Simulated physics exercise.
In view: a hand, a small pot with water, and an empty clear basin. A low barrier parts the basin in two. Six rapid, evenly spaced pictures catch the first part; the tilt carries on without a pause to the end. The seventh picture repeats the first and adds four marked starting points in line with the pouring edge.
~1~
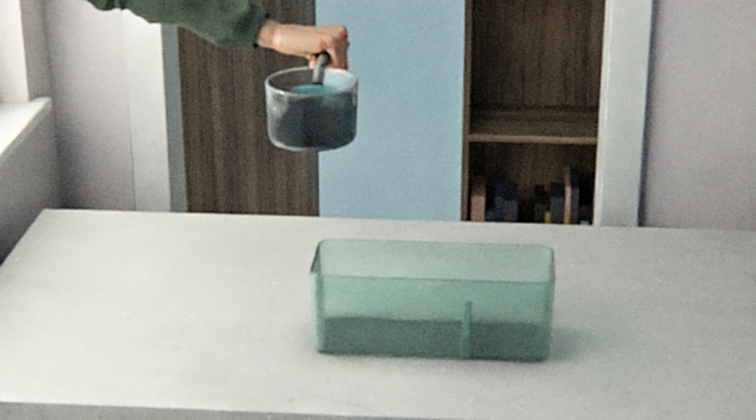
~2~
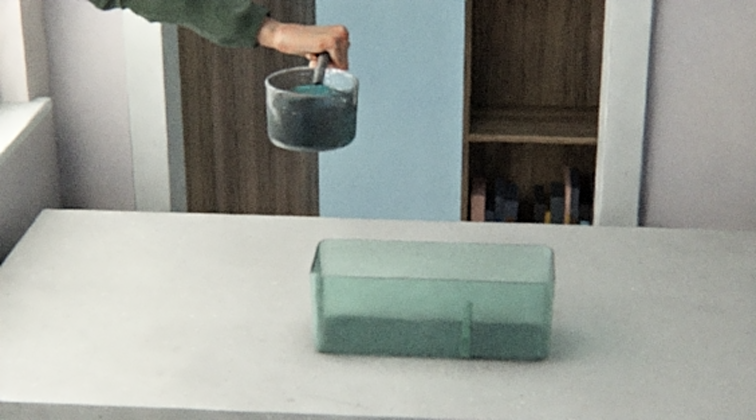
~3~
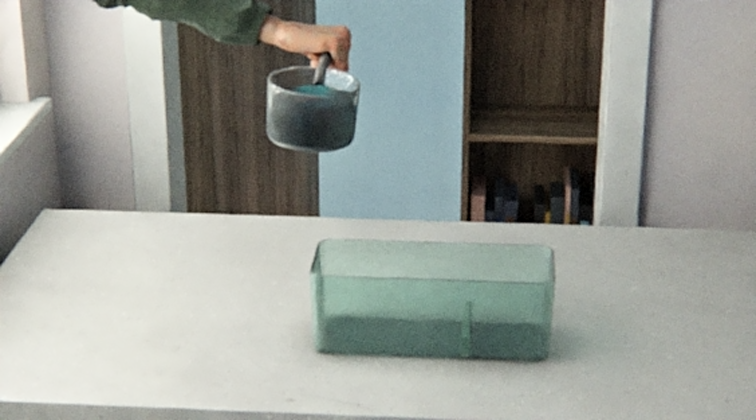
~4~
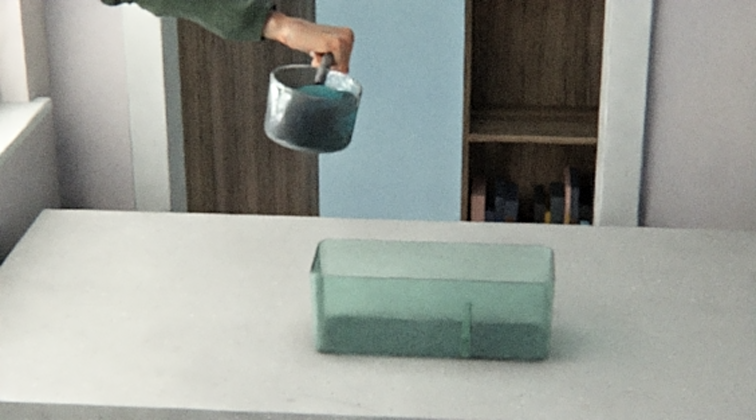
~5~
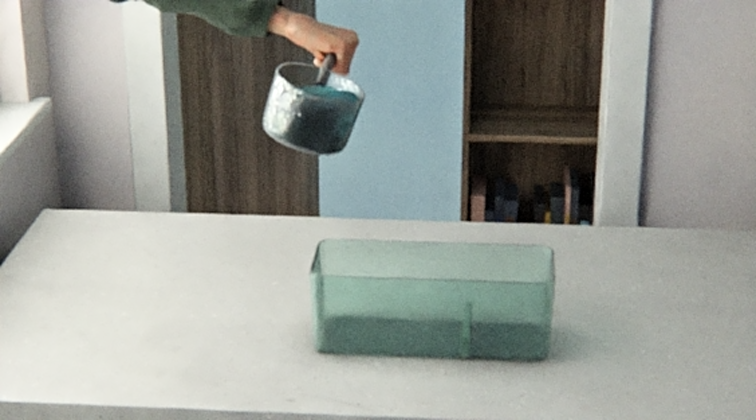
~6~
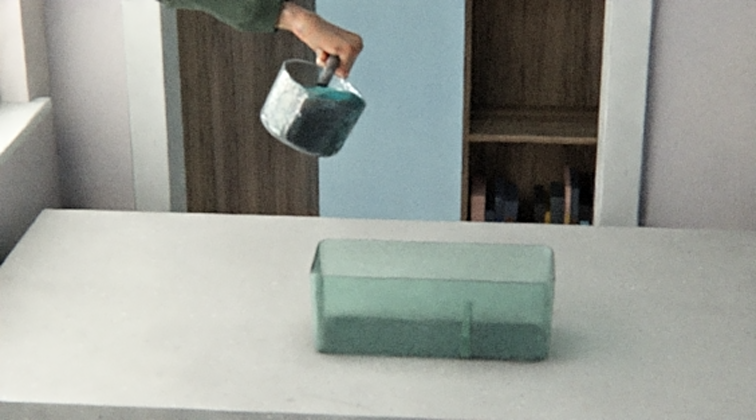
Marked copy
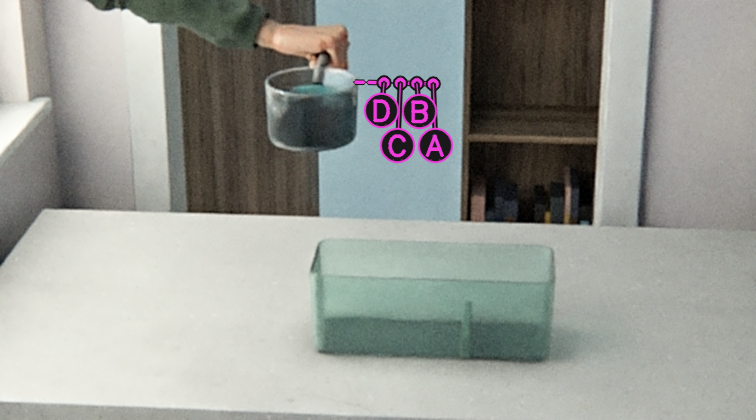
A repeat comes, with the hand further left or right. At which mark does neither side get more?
I would pick spot C.
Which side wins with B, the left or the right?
The right side.
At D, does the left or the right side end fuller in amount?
The left one.
On the marked copy, A at (433, 83); B at (416, 83); C at (400, 83); D at (384, 82).
Choosing A, about 29 % ends left of the wall and 70 % right of it.
Choosing B, about 32 % ends left of the wall and 67 % right of it.
Choosing C, about 51 % ends left of the wall and 48 % right of it.
Choosing D, about 75 % ends left of the wall and 23 % right of it.
